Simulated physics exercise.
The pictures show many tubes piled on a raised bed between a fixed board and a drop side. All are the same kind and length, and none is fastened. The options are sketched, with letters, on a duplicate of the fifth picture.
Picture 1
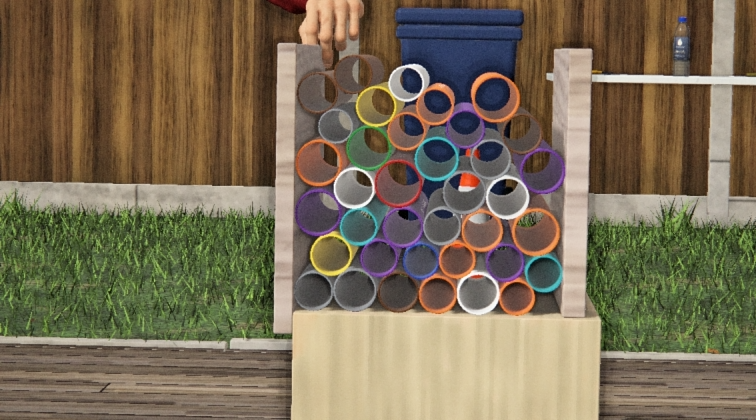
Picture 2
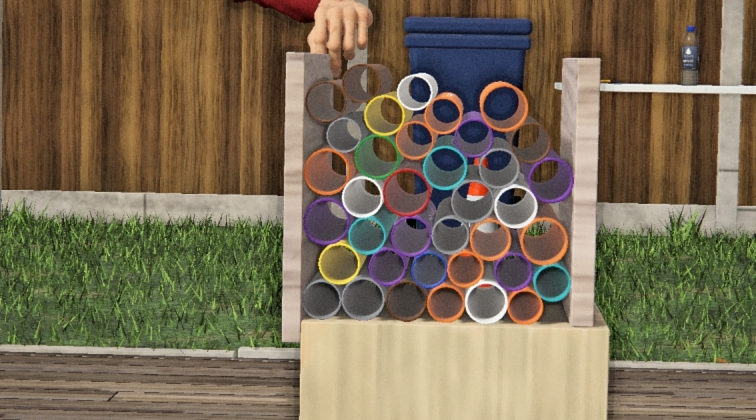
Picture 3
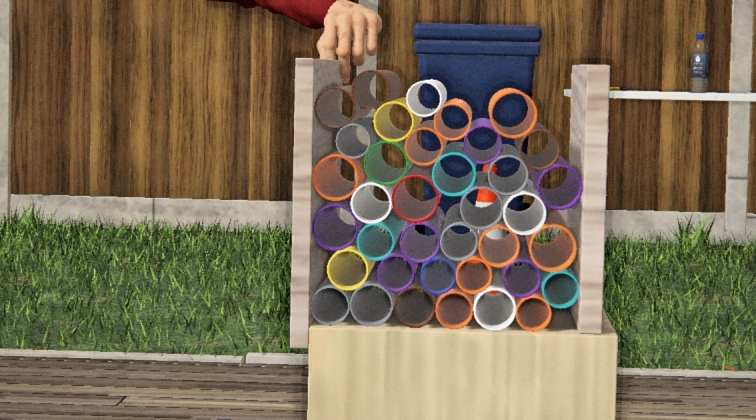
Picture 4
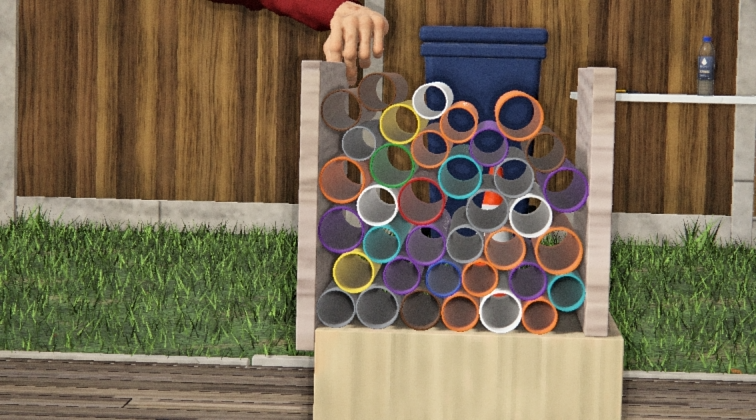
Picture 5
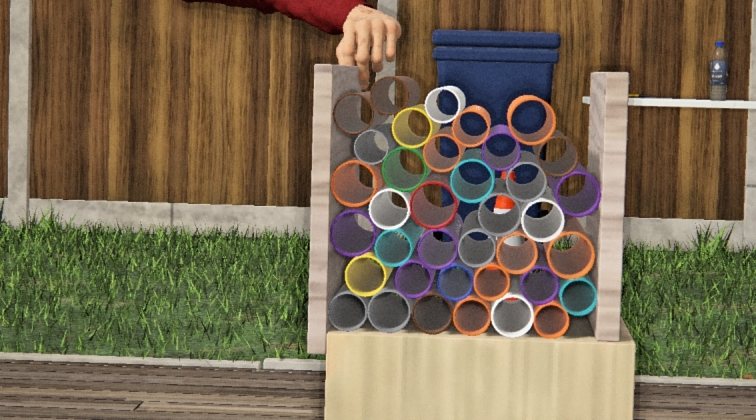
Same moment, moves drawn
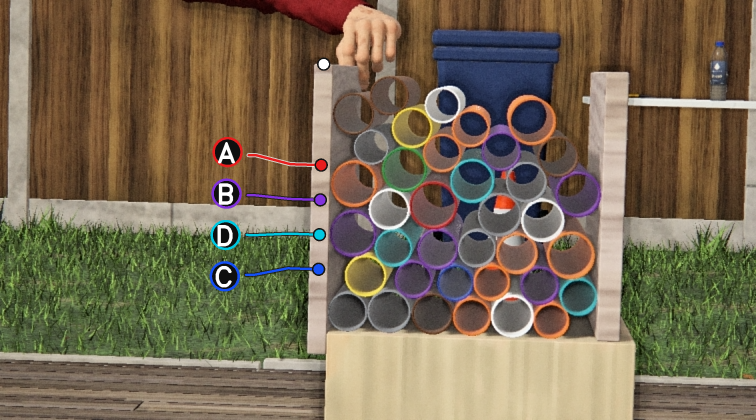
The footage shows colourful tubes stacked between two upright boards on a wooden base, with grass and a fence behind. A hand stays above the upper left tubes while the whole view shifts slightly, the stack keeping its arrangement.
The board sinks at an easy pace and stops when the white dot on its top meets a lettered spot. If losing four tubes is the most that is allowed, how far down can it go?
The answer is mark B.
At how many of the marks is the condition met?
Two of them.
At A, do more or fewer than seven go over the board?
Fewer than seven.
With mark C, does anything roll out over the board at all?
Yes.
On the marked copy, A at (321, 165); B at (321, 200); C at (319, 269); D at (320, 235); the white dot at (324, 65).
Following B. Soon after the start, top of the board (332, 127).
Later, top of the board (331, 197).
In the end, top of the board (330, 200), one out over the board.
As for the rest, A none out over the board; C more than four out over the board; D more than four out over the board.
